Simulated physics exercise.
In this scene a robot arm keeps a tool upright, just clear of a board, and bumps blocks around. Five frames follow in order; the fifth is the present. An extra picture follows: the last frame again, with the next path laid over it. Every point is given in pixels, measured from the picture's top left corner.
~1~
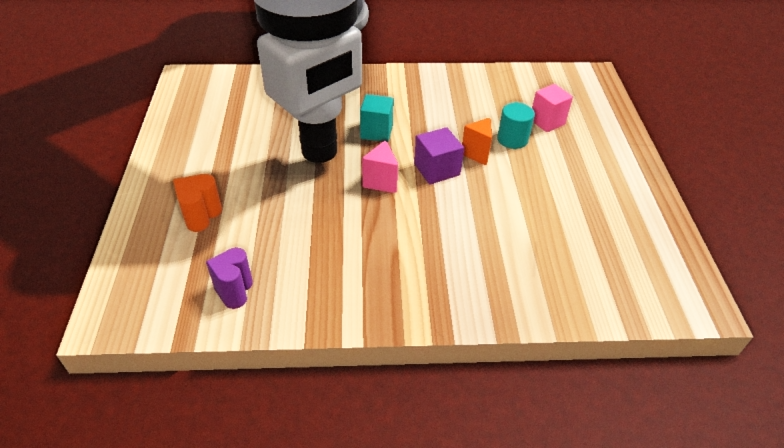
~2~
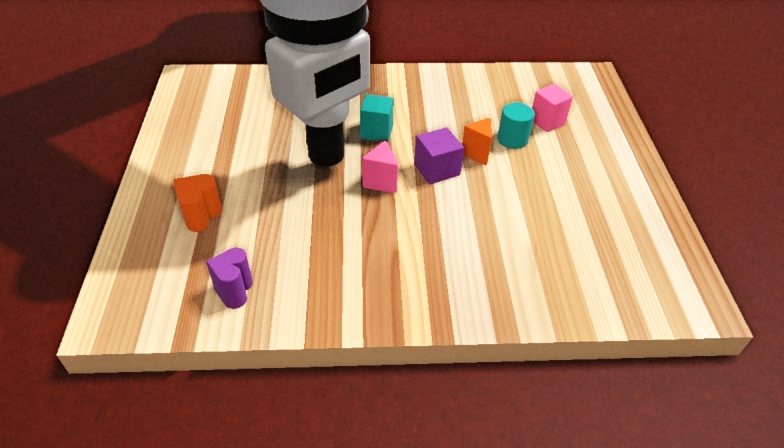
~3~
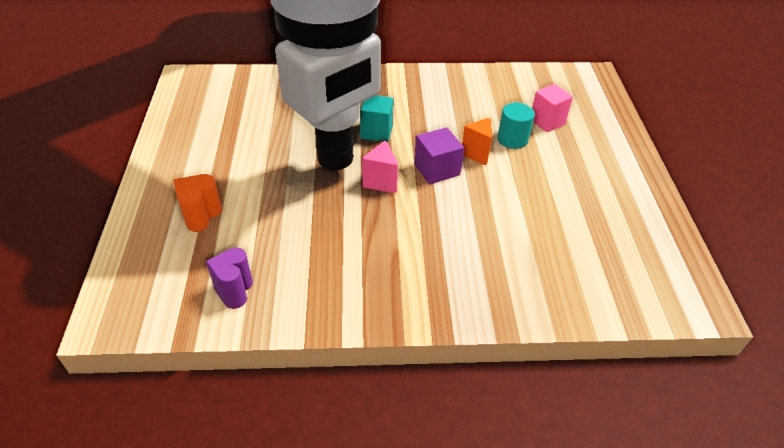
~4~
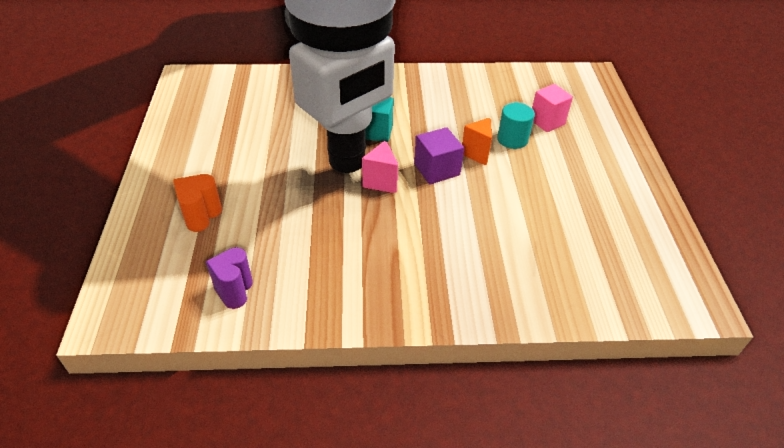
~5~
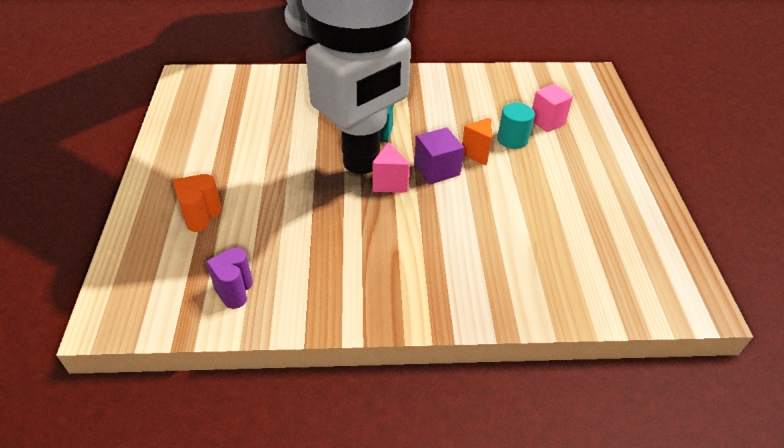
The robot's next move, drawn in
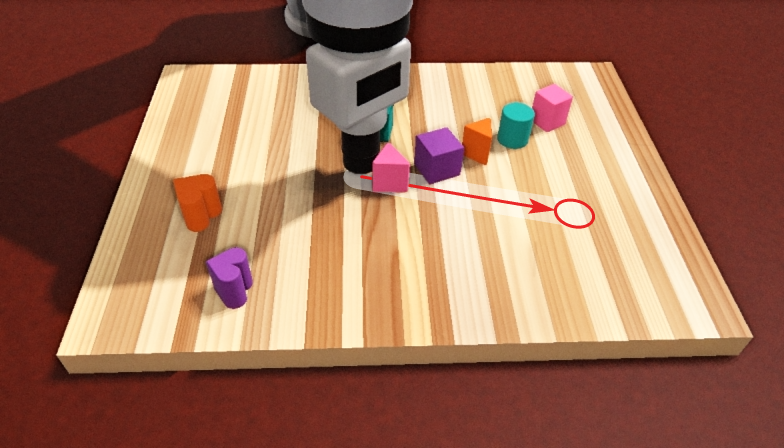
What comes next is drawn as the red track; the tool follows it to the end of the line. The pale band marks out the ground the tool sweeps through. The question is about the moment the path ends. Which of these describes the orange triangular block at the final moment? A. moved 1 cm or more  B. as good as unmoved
B: As good as unmoved.
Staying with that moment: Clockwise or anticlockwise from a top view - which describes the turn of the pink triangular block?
Looking from above, the answer is clockwise.
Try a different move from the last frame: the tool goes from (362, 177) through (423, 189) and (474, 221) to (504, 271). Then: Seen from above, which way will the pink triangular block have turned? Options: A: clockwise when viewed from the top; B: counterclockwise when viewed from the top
The answer is B.
Drawn move, in a line from (362, 177) to (574, 213).
On the path given first. One third of the way, tool at (432, 176); pink triangular block at (461, 173); purple square block at (449, 140), turned 35° anticlockwise.
Two thirds of the way, tool at (505, 188); pink triangular block at (512, 195), turned 65° clockwise; purple square block at (453, 138), turned 45° anticlockwise.
At the end, tool at (579, 200); pink triangular block at (514, 197), turned 75° clockwise; purple square block at (453, 138), turned 45° anticlockwise; orange triangular block still.
